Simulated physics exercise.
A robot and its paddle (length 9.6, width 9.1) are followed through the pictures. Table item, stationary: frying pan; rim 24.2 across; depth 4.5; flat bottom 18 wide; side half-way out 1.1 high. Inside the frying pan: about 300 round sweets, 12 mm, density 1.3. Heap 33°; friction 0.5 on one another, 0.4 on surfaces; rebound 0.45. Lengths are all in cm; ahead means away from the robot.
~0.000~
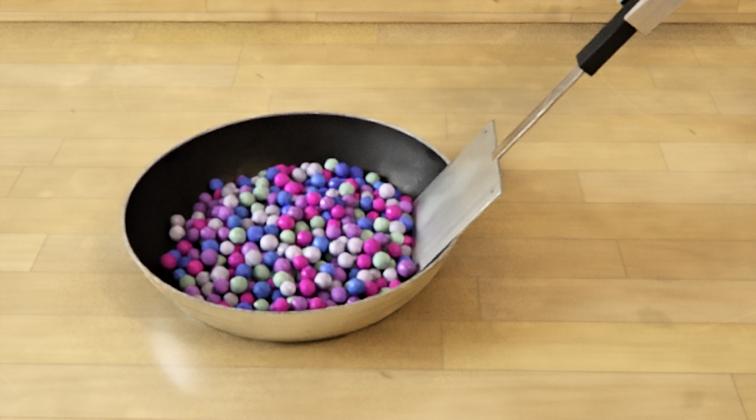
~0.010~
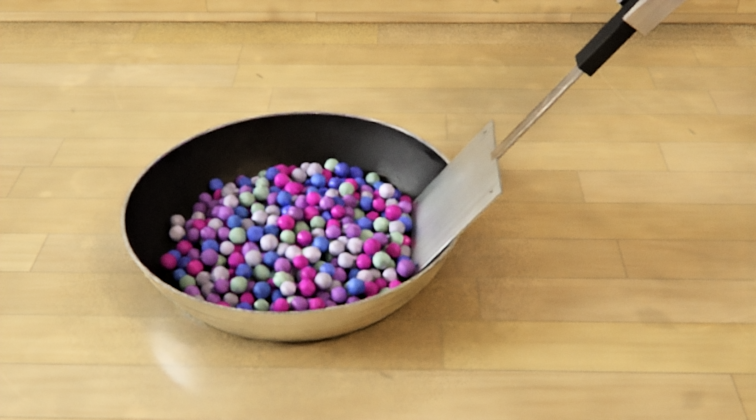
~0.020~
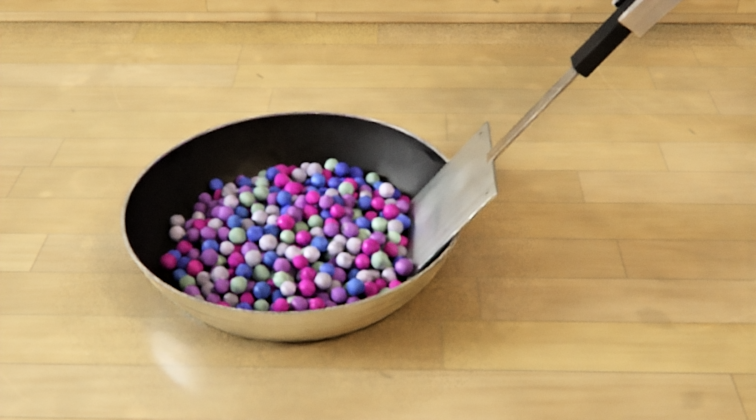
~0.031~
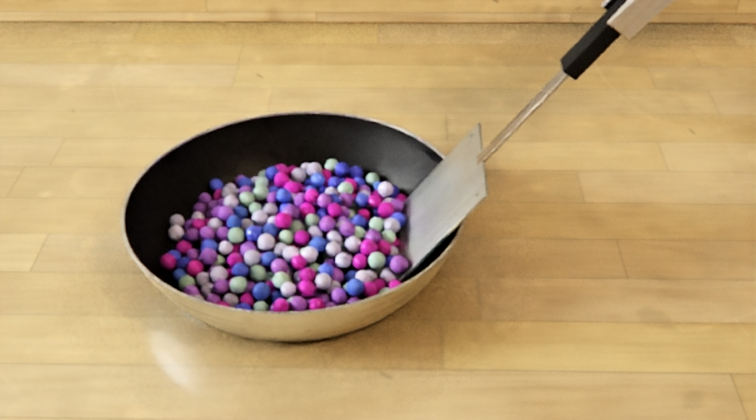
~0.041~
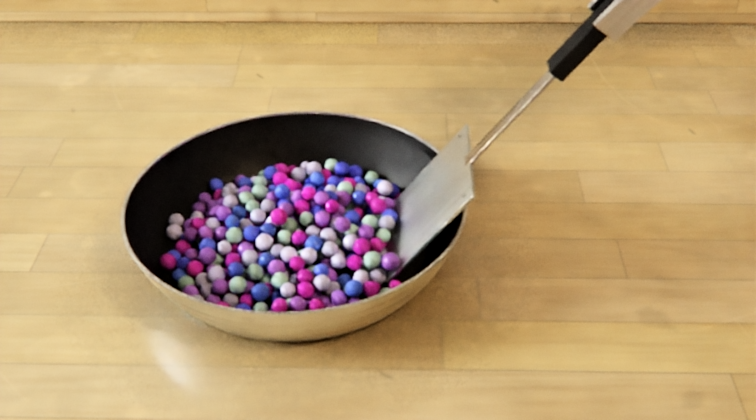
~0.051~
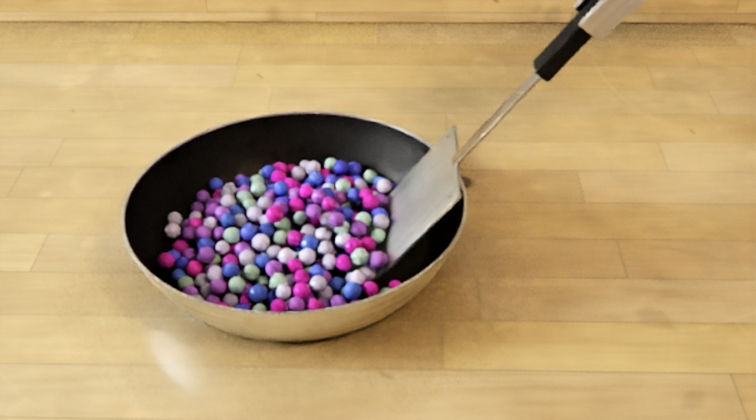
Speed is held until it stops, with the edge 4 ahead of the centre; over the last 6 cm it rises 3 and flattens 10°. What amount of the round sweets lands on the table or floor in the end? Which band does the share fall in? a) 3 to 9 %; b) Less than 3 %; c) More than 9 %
Option b: Less than 3 %.
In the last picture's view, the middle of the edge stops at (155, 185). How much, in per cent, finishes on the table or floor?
Around 30 percent.
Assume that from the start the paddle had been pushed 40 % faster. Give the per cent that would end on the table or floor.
In that case some 10 per cent.
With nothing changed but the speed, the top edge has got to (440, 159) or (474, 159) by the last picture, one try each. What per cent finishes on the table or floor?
I'd estimate some 15 and 0 in a hundred.
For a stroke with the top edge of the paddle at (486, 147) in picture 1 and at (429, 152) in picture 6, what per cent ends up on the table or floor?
It comes to something like 15 %, give or take.
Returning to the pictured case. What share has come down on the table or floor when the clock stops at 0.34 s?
About 0 per cent.
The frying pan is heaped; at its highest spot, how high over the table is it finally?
It reaches around 5.0 cm.
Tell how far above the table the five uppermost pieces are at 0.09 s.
4 cm or so.
After 0.09 s, sloping 53°, highest piece 4 above the table; 302 in the frying pan.
After 0.12 s, sloping 49°, highest piece 5 above the table; 302 in the frying pan.
After 0.34 s, sloping 43°, highest piece 5 above the table; 300 in the frying pan, 1 on the table or floor, 1 on the blade or in flight.
After 1.39 s, sloping 43°, highest piece 4 above the table; 300 in the frying pan, 2 on the table or floor.
In the end, 300 in the frying pan, 2 on the table or floor. That is 1 % on the table or floor.
